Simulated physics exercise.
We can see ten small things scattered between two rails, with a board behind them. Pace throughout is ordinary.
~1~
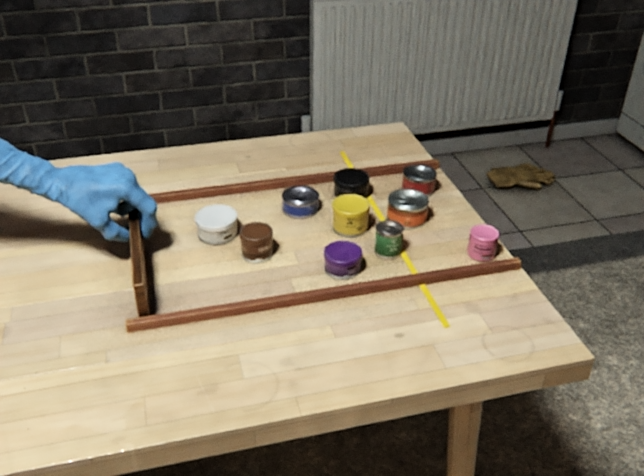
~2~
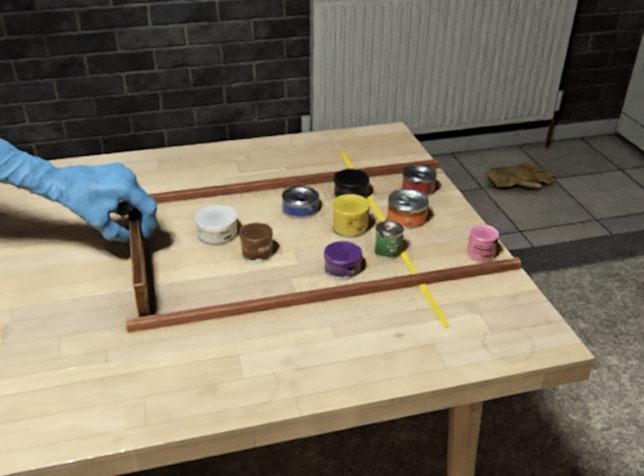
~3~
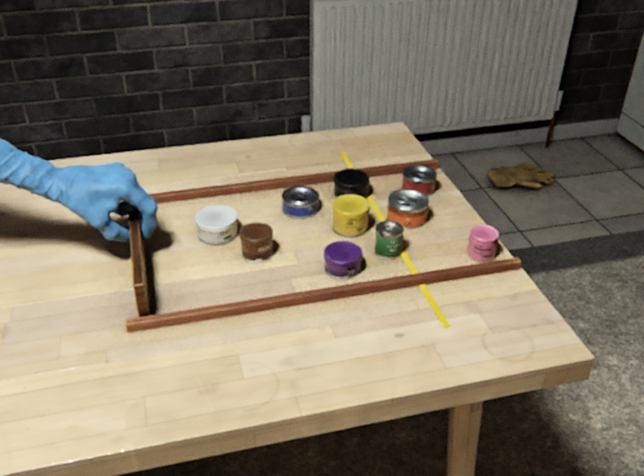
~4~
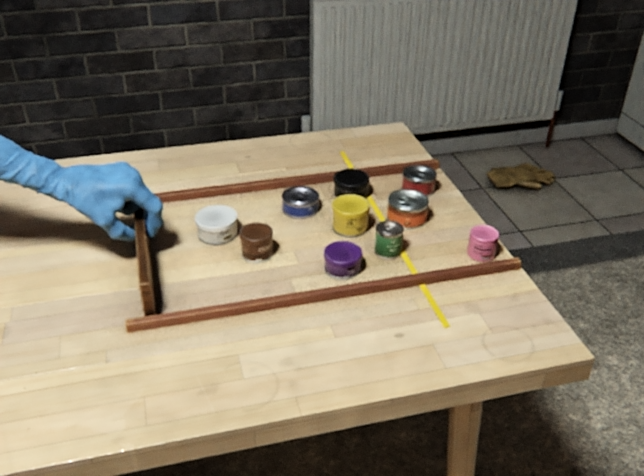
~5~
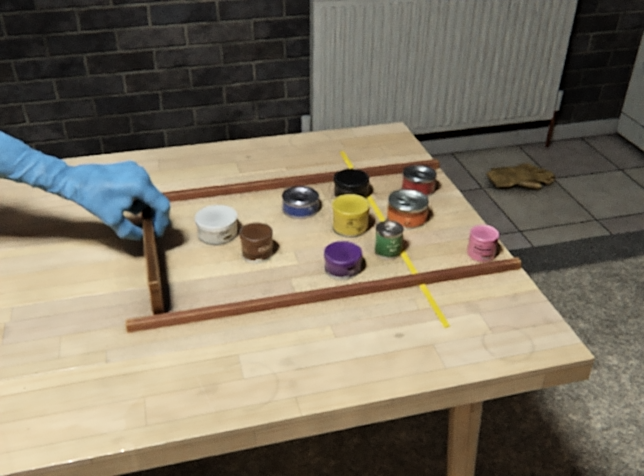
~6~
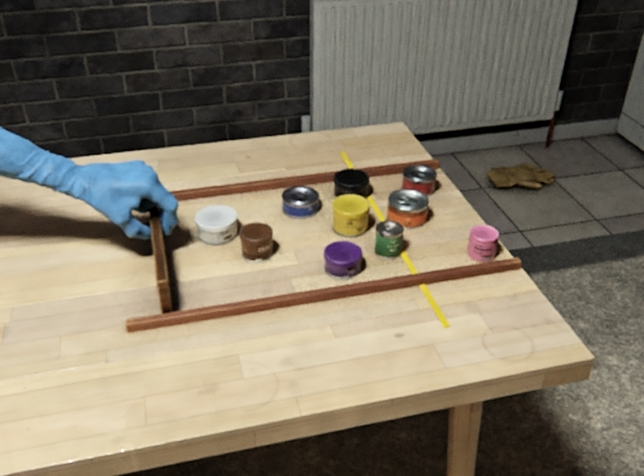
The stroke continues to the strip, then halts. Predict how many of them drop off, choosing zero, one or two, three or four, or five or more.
I expect no pieces to go over the edge.
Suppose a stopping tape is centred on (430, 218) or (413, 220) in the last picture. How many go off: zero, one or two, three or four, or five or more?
Okay, so it's three to four for the first place and just one or two for the second.
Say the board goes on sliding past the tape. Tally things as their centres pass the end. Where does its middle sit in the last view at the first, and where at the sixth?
It sits around (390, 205) and after that around (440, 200).
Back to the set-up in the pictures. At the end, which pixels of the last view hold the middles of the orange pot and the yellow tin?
About (448, 197), and the other about (430, 210).
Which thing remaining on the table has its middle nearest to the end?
Red pot.
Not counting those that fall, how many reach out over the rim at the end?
It's 1.
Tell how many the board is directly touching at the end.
The answer is 4.
Soon after, none off yet; pink tub at rest near (483, 244); red pot at rest near (419, 181); orange pot at rest near (408, 209).
In the end, the number that fall off is zero.
